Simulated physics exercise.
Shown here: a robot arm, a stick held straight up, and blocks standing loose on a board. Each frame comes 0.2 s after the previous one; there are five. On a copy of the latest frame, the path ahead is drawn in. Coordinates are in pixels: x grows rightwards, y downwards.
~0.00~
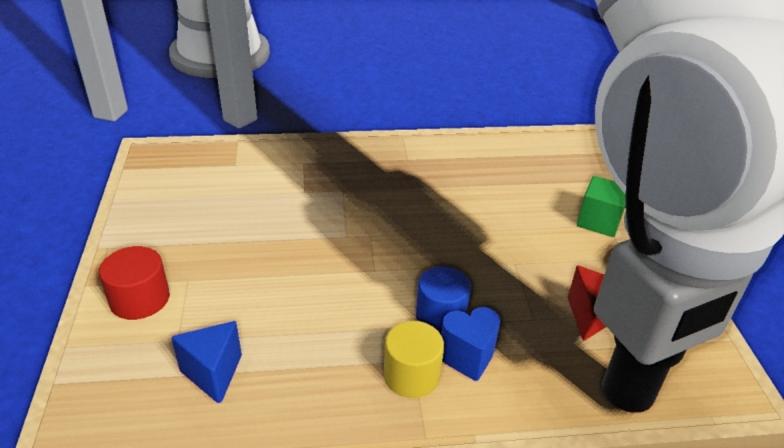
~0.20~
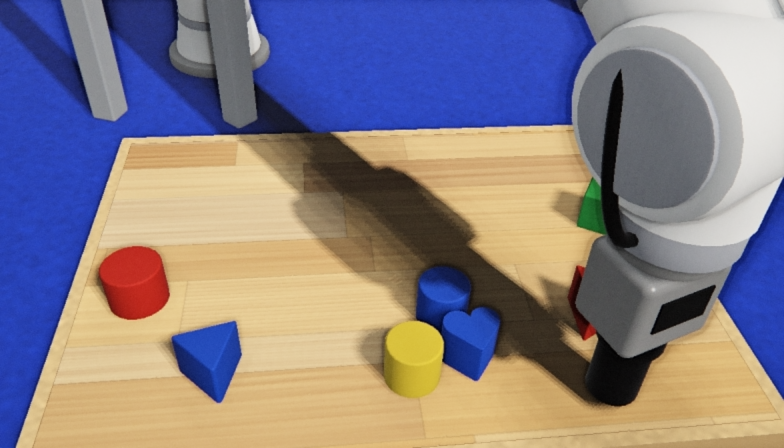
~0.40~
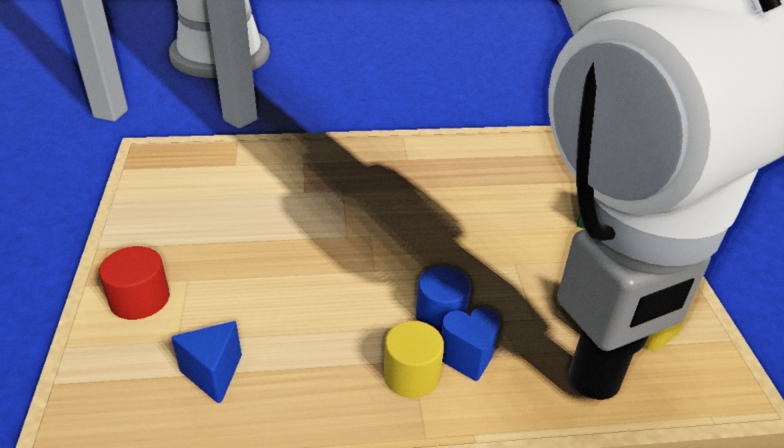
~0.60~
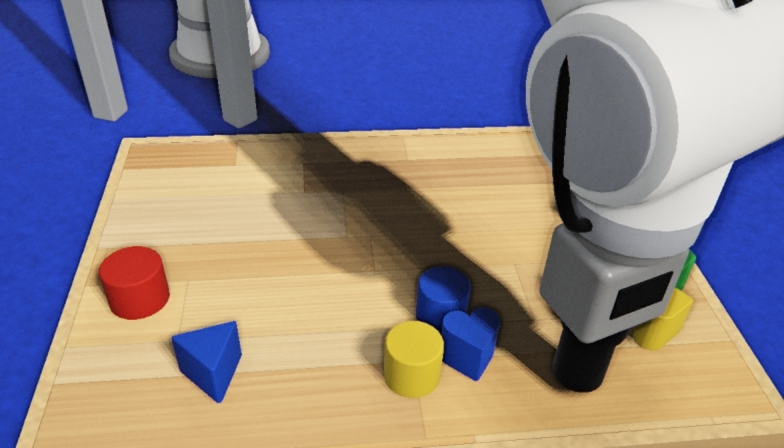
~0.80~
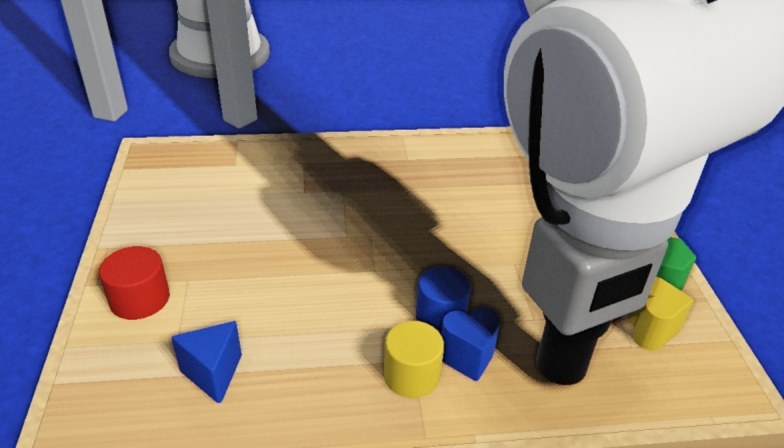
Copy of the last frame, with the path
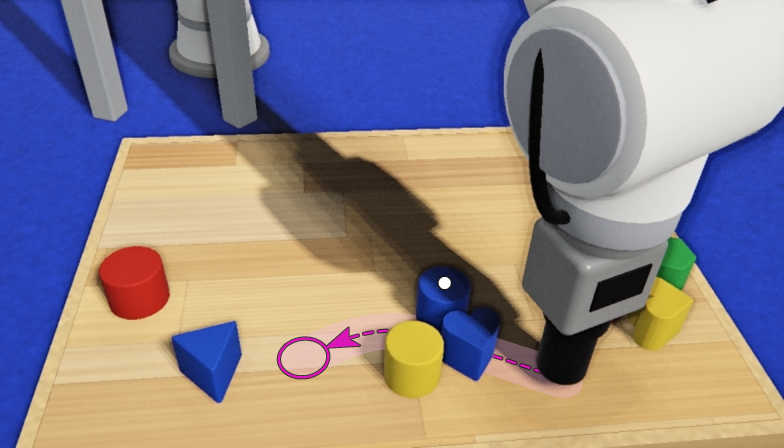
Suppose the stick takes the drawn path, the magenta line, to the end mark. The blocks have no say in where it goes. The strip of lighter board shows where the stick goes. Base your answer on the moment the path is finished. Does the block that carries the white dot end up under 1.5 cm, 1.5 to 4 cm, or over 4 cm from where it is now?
From 1.5 to 4 cm.
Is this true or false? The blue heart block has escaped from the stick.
False - the claim does not hold.
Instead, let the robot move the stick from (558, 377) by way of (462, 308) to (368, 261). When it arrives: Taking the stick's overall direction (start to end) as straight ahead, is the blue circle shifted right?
I believe not.
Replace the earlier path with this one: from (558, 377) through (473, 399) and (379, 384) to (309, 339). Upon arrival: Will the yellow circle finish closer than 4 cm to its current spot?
Going by the path, no.
The drawn path runs from (558, 377) over (470, 348) and (385, 331) to (304, 357); the dot is on the blue circle.
The first path, step by step. One third of the way, stick at (471, 336); yellow circle at (398, 346); blue circle at (435, 275); blue heart block at (428, 313), turned 20° anticlockwise.
Two thirds of the way, stick at (385, 319); yellow circle at (397, 346); blue circle at (422, 264); blue heart block at (341, 307), turned 60° anticlockwise.
At the end, stick at (303, 346); blue triangular piece at (200, 342), turned 20° anticlockwise; yellow circle at (397, 346); blue circle at (422, 264); blue heart block at (253, 319), turned 15° anticlockwise.
